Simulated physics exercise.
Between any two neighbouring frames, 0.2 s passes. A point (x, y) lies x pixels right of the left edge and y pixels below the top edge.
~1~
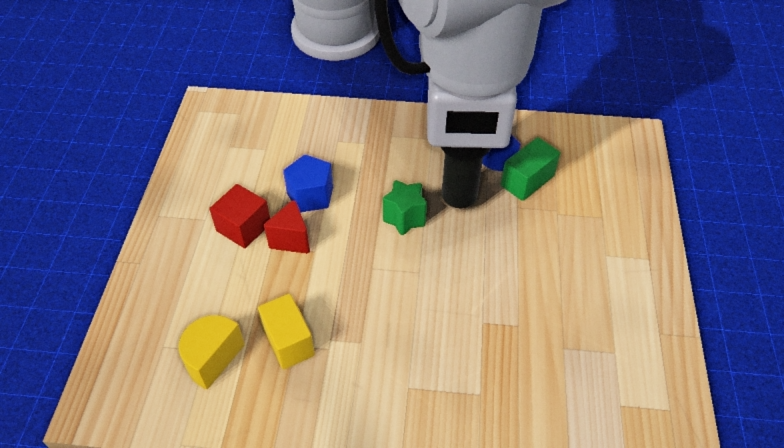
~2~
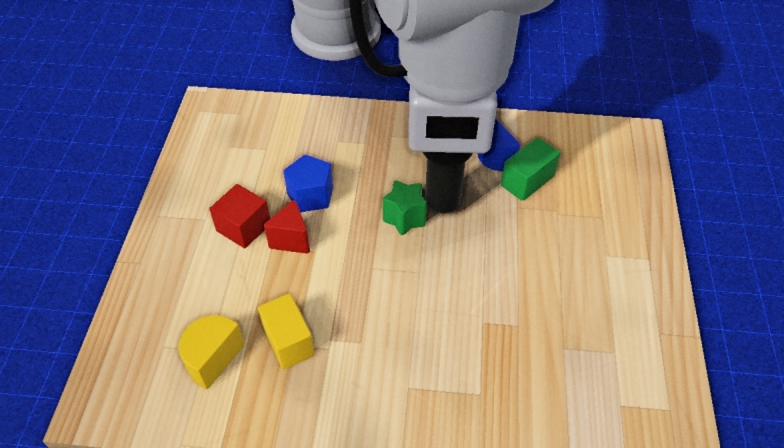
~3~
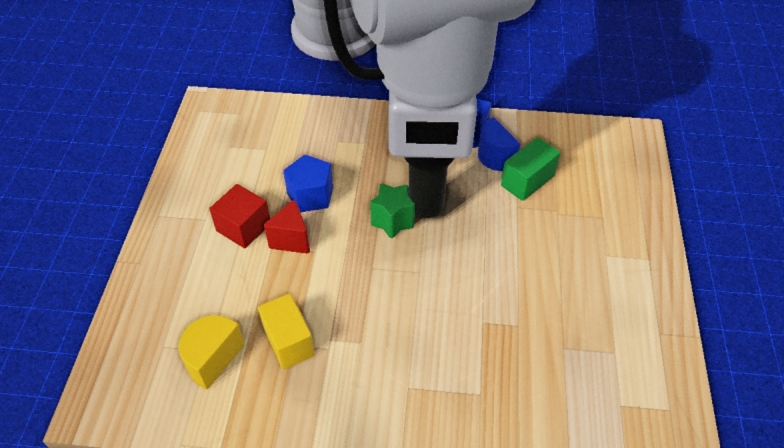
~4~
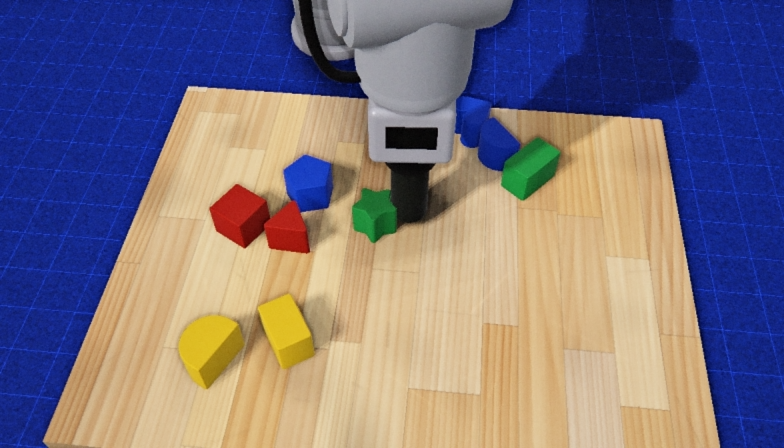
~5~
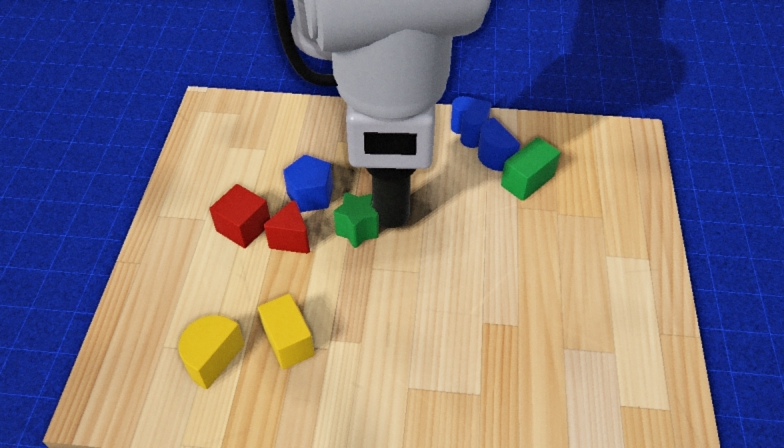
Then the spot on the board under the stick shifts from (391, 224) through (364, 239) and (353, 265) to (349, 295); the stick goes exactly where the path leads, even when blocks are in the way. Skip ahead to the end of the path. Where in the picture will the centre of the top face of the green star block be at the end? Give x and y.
The middle of its top is at (319, 220).
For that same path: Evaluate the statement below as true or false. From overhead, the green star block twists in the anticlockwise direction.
The claim does not hold.
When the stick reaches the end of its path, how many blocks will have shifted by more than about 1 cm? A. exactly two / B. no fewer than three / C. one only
That would be C.
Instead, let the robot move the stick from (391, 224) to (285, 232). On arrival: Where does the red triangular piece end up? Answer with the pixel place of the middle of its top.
My prediction: (220, 244).
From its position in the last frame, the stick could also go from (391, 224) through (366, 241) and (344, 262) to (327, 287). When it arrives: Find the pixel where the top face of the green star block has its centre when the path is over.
The middle of its top is at (312, 224).
The first path, step by step. Halfway along, stick at (355, 244); red triangular piece at (284, 218); green star block at (320, 219), turned 30° clockwise.
At the end, stick at (349, 287); red triangular piece at (283, 218); blue five-sided block still; green star block at (320, 220), turned 35° clockwise.
